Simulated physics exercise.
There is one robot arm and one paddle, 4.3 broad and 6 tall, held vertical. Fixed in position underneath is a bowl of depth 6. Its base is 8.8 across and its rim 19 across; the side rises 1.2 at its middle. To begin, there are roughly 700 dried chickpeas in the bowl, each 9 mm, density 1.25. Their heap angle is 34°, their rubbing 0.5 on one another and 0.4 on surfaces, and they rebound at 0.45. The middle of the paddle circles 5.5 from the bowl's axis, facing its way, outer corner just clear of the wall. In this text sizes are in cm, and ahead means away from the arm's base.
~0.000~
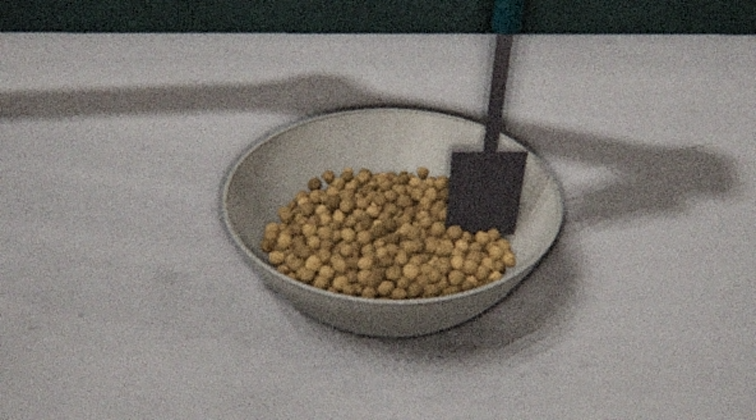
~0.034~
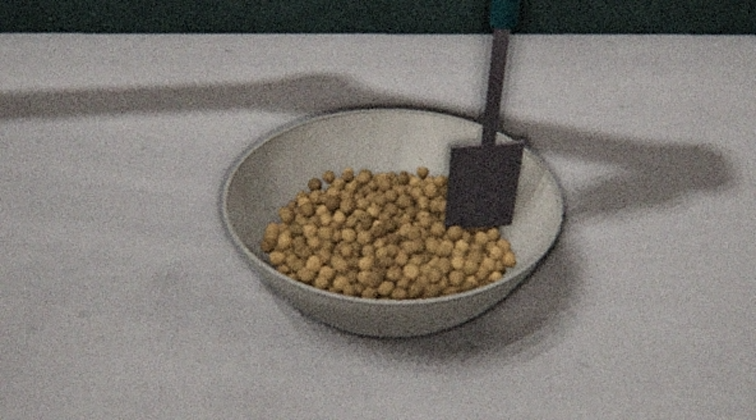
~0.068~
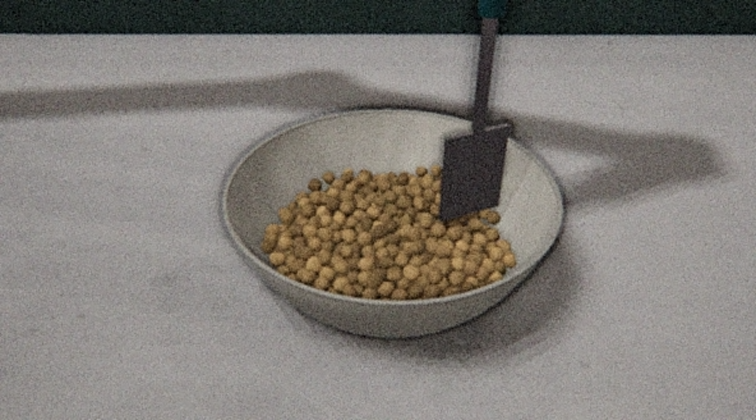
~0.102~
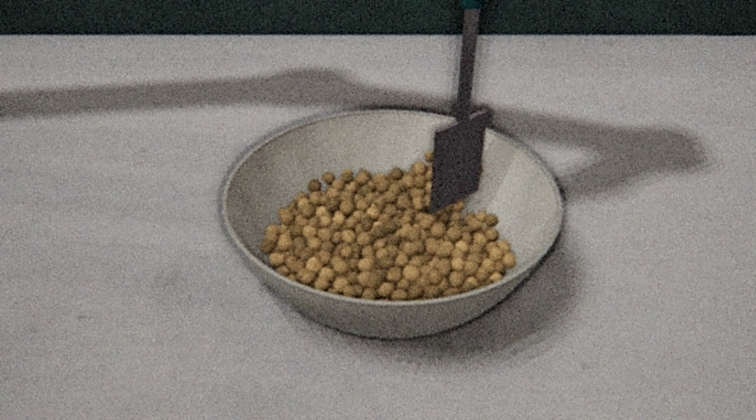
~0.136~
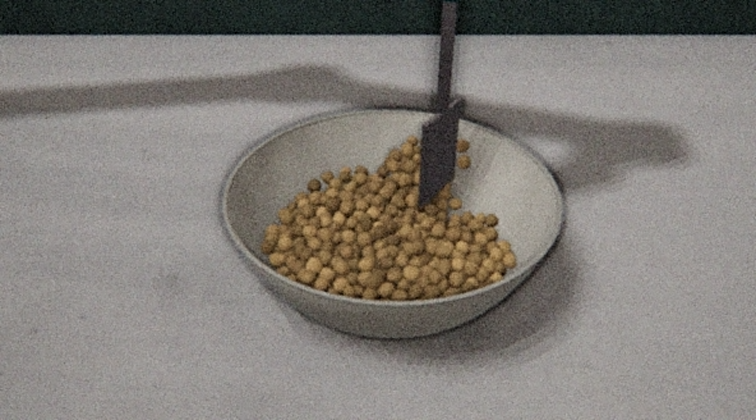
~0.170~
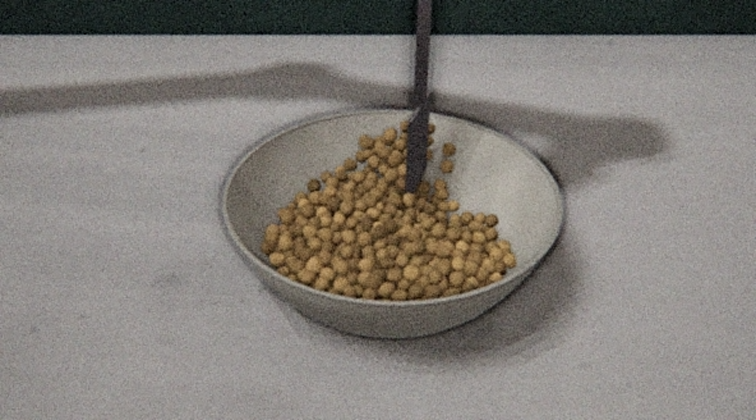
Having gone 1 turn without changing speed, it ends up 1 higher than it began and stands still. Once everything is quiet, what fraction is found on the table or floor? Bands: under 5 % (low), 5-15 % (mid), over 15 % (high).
Low.
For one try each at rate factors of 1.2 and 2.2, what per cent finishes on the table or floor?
First try close to 5, second close to 15, in per cent.
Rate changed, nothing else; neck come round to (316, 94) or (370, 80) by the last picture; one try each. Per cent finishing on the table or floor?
Some 15 and 10 %.
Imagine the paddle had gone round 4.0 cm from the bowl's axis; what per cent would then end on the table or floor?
Then about 0 per cent.
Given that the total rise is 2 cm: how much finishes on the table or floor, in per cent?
Result: Roughly 0 %.
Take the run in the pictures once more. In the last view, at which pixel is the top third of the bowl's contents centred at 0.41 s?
That third sits centred at about (343, 249).
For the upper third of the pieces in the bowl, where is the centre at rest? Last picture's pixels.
Roughly at pixel (419, 223).
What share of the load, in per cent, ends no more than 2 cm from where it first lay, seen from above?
I'd say something near 70 percent.
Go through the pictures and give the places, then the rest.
In the first picture, the paddle neck at (493, 126), 0° round; upper third of the load around (386, 231), from x 270 to 510, top at y 175; 701 in the bowl.
In the second picture, the paddle neck at (491, 120), 7° round; upper third of the load around (387, 230), from x 270 to 510, top at y 175.
In the third picture, the paddle neck at (481, 108), 22° round; upper third of the load around (387, 231), from x 270 to 510, top at y 170.
In the fourth picture, the paddle neck at (464, 97), 38° round; upper third of the load around (387, 230), from x 270 to 510, top at y 155.
In the fifth picture, the paddle neck at (444, 89), 54° round; upper third of the load around (387, 226), from x 270 to 510, top at y 140.
In the sixth picture, the paddle neck at (421, 83), 70° round; upper third of the load around (379, 227), from x 270 to 510, top at y 125; 701 in the bowl.
After 0.41 s, 182° round, highest piece 7 above the table; 699 in the bowl, 2 in flight or on the tool.
After 0.65 s, 295° round, highest piece 7 above the table; 687 in the bowl, 8 on the table or floor, 6 in flight or on the tool.
After 0.97 s, 0° round, highest piece 5 above the table; 685 in the bowl, 16 on the table or floor.
After 1.67 s, 0° round, highest piece 5 above the table; 685 in the bowl, 16 on the table or floor.
In the end, 685 in the bowl, 16 on the table or floor. That is 2 % on the table or floor.
